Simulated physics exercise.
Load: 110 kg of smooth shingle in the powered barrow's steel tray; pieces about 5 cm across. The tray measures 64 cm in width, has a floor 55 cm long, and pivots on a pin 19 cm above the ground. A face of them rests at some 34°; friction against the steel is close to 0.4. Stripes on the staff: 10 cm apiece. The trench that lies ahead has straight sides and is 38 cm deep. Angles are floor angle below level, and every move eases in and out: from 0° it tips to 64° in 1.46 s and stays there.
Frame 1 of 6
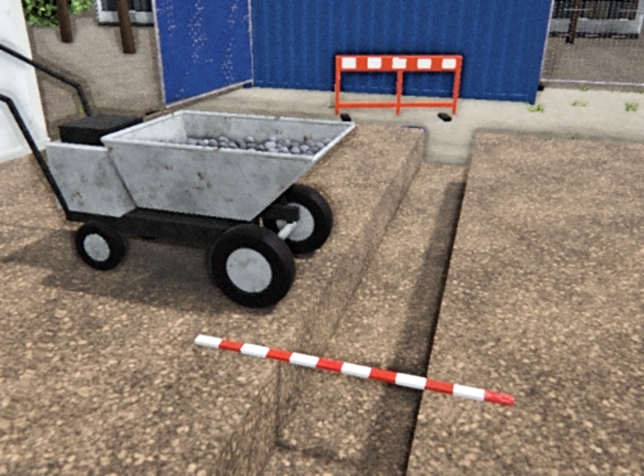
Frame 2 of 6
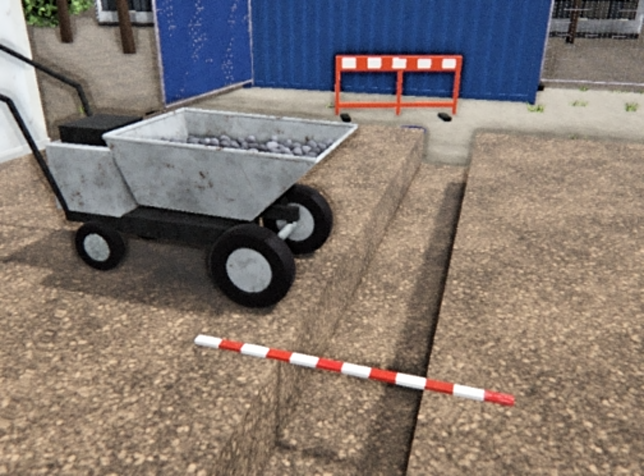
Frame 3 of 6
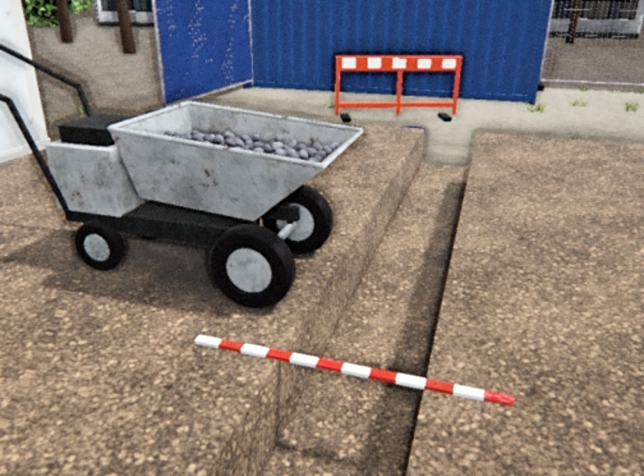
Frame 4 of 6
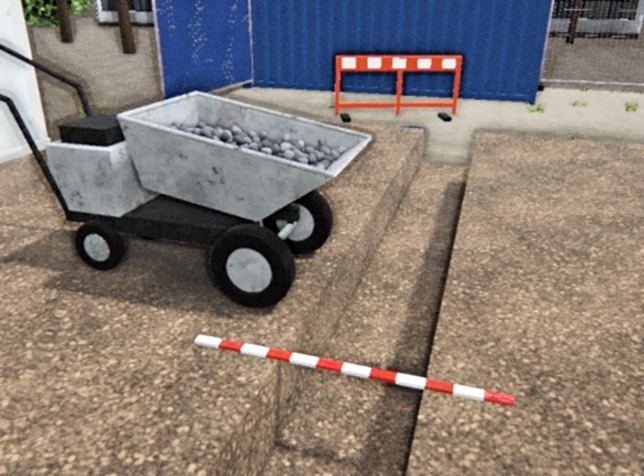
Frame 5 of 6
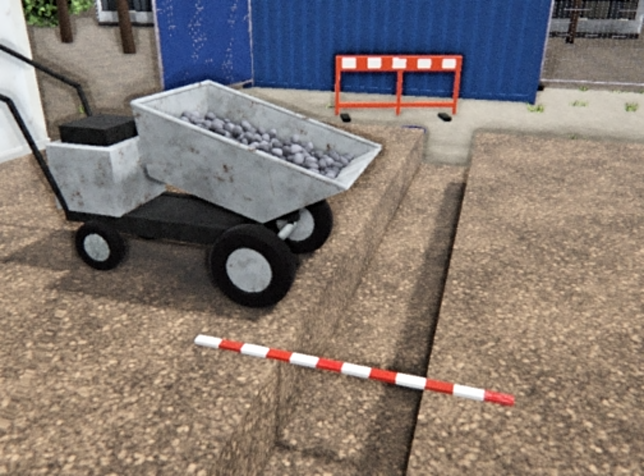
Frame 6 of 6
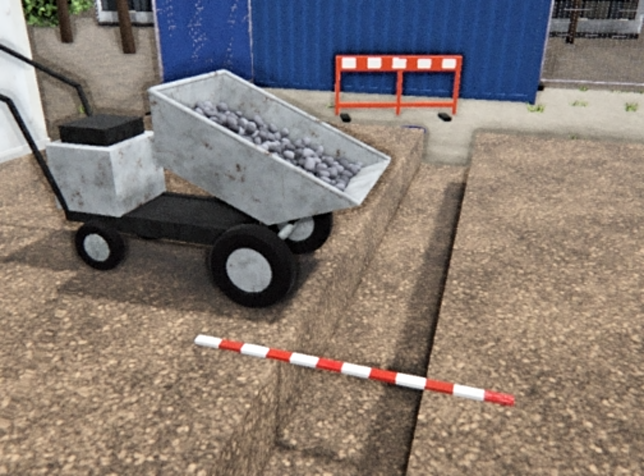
The grey tray of grey stones on a small dumper tilts steadily down toward the right.
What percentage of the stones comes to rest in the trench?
About 65 per cent.
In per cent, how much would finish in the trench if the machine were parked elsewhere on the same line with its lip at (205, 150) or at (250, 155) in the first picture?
It comes to about 100 and 100 in a hundred.
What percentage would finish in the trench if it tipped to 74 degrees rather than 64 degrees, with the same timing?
Roughly 80 per cent would end in the trench.
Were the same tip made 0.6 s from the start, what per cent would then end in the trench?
Probably about 50 in a hundred.
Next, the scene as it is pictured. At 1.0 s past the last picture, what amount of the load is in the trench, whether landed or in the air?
Roughly 30 percent of the load.
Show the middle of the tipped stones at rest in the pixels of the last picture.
(422, 352).
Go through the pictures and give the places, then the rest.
Lip at (313, 159), floor tilted 0°, highest stones at (271, 147), in the first frame.
Lip at (316, 161), floor tilted 1°, highest stones at (241, 146), in the second frame.
The tray is at 5°, its lip at (323, 167); the top of the load is at (207, 140), in the third frame.
Lip at (334, 176), floor tilted 10°, highest stones at (200, 132), in the fourth frame.
Lip at (346, 188), floor tilted 16°, highest stones at (203, 121), in the fifth frame.
Lip at (358, 204), floor tilted 24°, highest stones at (210, 110), in the sixth frame.
Then, 0.5 s after the last picture the floor is at 54°, 100 % in the tray; the foremost stones are at (390, 240).
Then, 1.0 s after the last picture the floor is at 64°, 56 % in the tray, 28 % in the trench, 16 % past the trench; the foremost stones are at (500, 305).
Then, 1.3 s after the last picture the floor is at 64°, 19 % in the tray, 48 % in the trench, 33 % past the trench; the foremost stones are at (593, 330).
Then, 3.3 s after the last picture the floor is at 64°, 0 % in the tray, 65 % in the trench, 35 % past the trench; the foremost stones are at (637, 333).
